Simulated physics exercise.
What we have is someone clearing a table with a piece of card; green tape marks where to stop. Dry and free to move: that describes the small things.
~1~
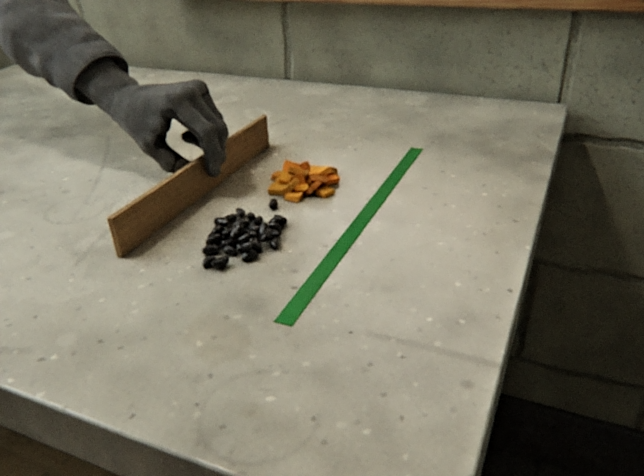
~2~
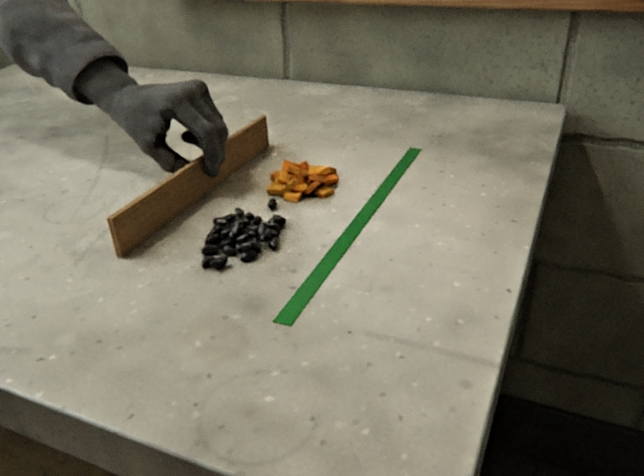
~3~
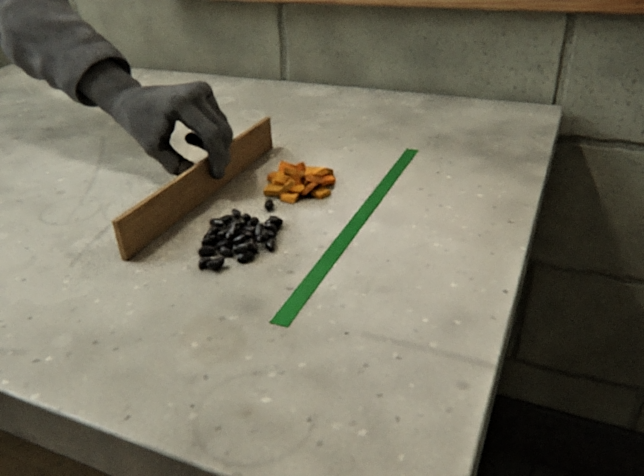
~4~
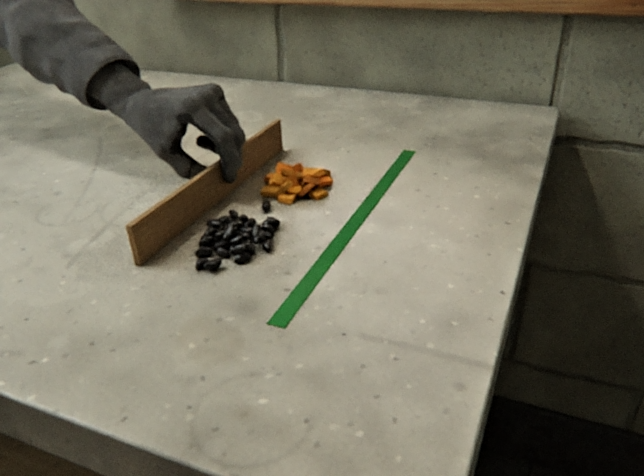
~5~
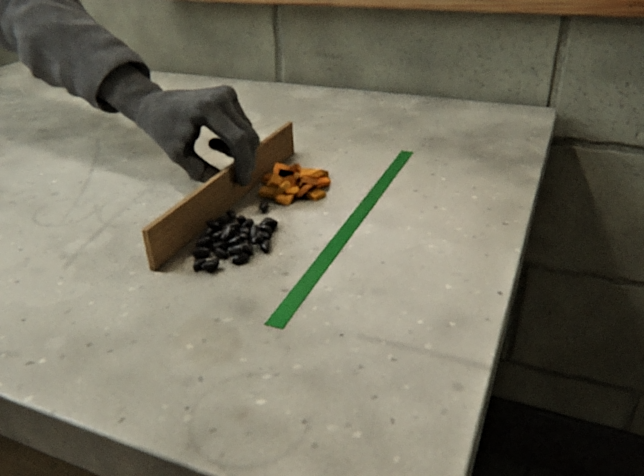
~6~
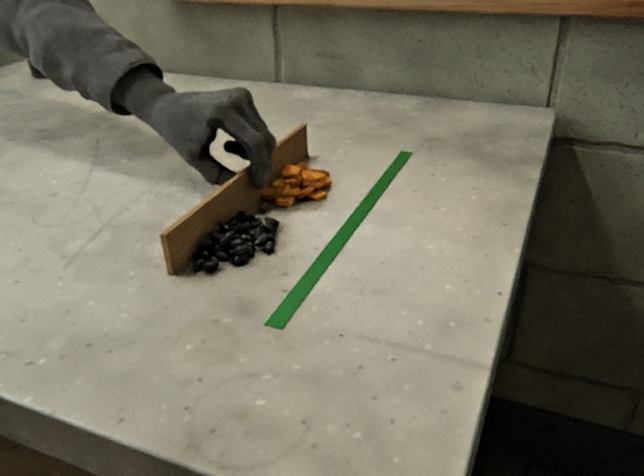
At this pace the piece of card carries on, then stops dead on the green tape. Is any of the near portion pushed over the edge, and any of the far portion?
In order: The near portion is still fully up, the far portion is still fully up.
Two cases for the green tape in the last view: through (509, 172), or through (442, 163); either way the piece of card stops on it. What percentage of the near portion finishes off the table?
About 40 % and 0 %.
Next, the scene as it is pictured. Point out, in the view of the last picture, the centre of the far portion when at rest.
Looks to me like it ends up close to (403, 201).
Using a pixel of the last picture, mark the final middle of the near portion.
I'd put it at about (351, 264) when it all comes to rest.
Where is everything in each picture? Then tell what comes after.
The first frame shows piece of card near (129, 226), at rest; green tape near (412, 154), well back from the edge; edge at (532, 250); near portion near (243, 236), some black beans; far portion near (304, 178), a few small crackers.
The second frame shows piece of card near (128, 226); far portion near (303, 178).
The third frame shows piece of card near (133, 229); near portion near (239, 237).
The fourth frame shows piece of card near (147, 234); far portion near (297, 180).
The fifth frame shows piece of card near (162, 238); near portion near (234, 239).
The sixth frame shows piece of card near (180, 242); green tape near (403, 158); edge at (522, 253); near portion near (245, 239), near a third pushed along; far portion near (297, 182), near a quarter pushed along.
Then, 0.35 s on from there, piece of card still moving, near (305, 177); near portion all on the table, its front near (315, 260); far portion all on the table, its front near (376, 194).
Then, 0.73 s on from there, piece of card stopped at the green tape; near portion all on the table, its front near (383, 275); far portion all on the table, its front near (433, 203).
Then, 1.01 s on from there, piece of card stopped at the green tape; near portion all on the table, its front near (396, 269); far portion all on the table, its front near (433, 203).
In the end, piece of card stopped at the green tape; near portion all on the table, its front near (396, 269); far portion all on the table, its front near (433, 203).
